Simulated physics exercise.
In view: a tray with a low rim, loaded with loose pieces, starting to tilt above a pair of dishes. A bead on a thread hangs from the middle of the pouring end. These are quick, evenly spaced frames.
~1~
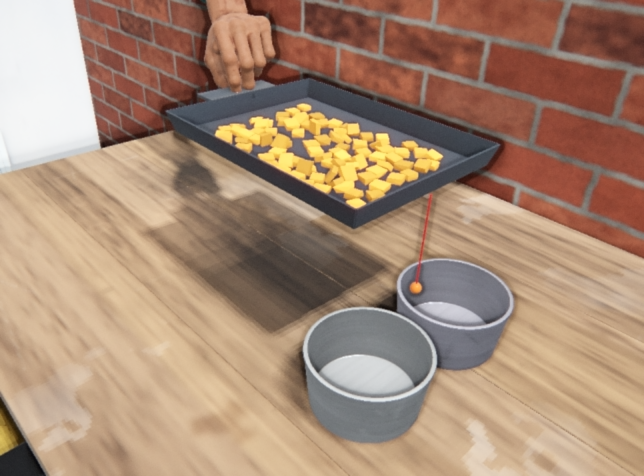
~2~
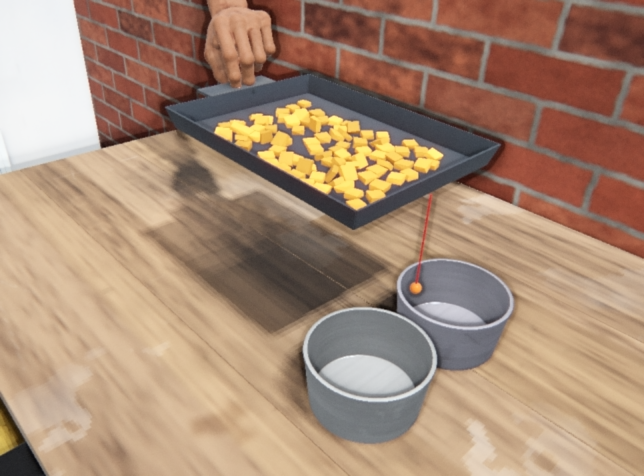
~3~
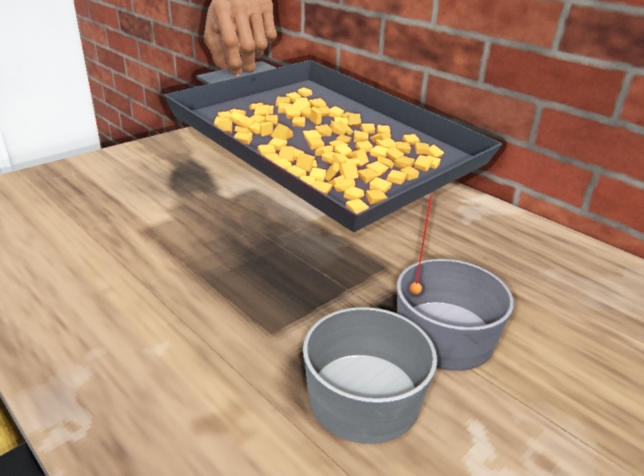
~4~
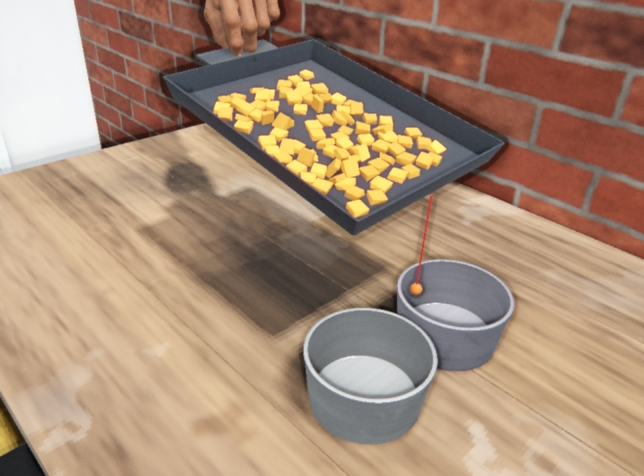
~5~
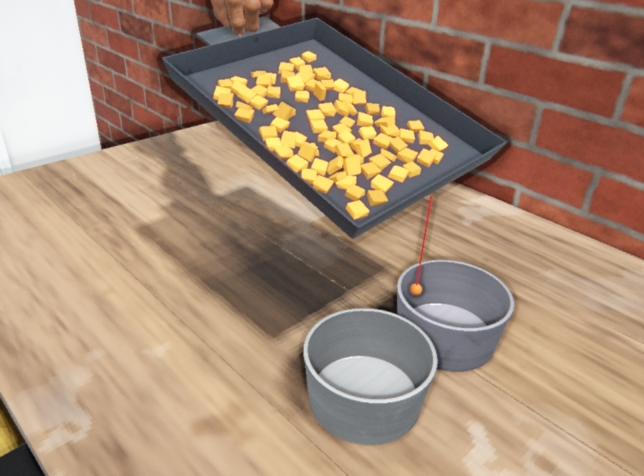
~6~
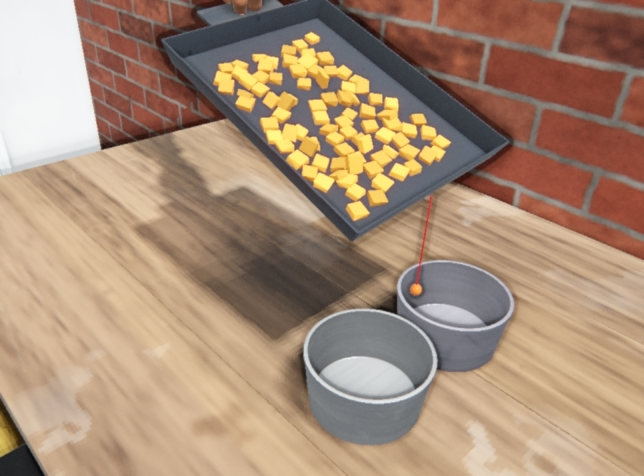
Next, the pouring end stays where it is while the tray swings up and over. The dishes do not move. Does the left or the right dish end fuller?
The left dish gets more.
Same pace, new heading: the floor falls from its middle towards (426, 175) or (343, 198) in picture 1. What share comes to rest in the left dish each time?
First some 0, then 100 per cent.
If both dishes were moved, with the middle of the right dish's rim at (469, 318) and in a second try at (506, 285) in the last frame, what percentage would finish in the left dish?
In turn 80 and 40 in a hundred.
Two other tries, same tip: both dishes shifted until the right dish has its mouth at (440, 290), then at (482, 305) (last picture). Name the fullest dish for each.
At the first place the left one, at the second left.
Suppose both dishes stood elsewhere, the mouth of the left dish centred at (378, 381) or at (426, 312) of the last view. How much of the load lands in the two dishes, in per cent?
About 90 and 20 per cent.
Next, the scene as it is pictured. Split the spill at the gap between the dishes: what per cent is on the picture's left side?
Some 10 per cent.
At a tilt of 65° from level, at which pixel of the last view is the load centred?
At about (370, 159).
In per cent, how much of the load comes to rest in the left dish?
Near 80 %.
Soon after the last picture, tray tipped steeply; nearly all on the tray; a stray few in the air.
A little later, tray tipped past a quarter turn; about a third on the tray; about a quarter in the left dish; a stray few outside both; about a third in the air.
Later still, tray tipped past a quarter turn; most in the left dish; a stray few in the right dish; about a quarter outside both.
At rest, tray tipped past a quarter turn; most in the left dish; a stray few in the right dish; about a quarter outside both.
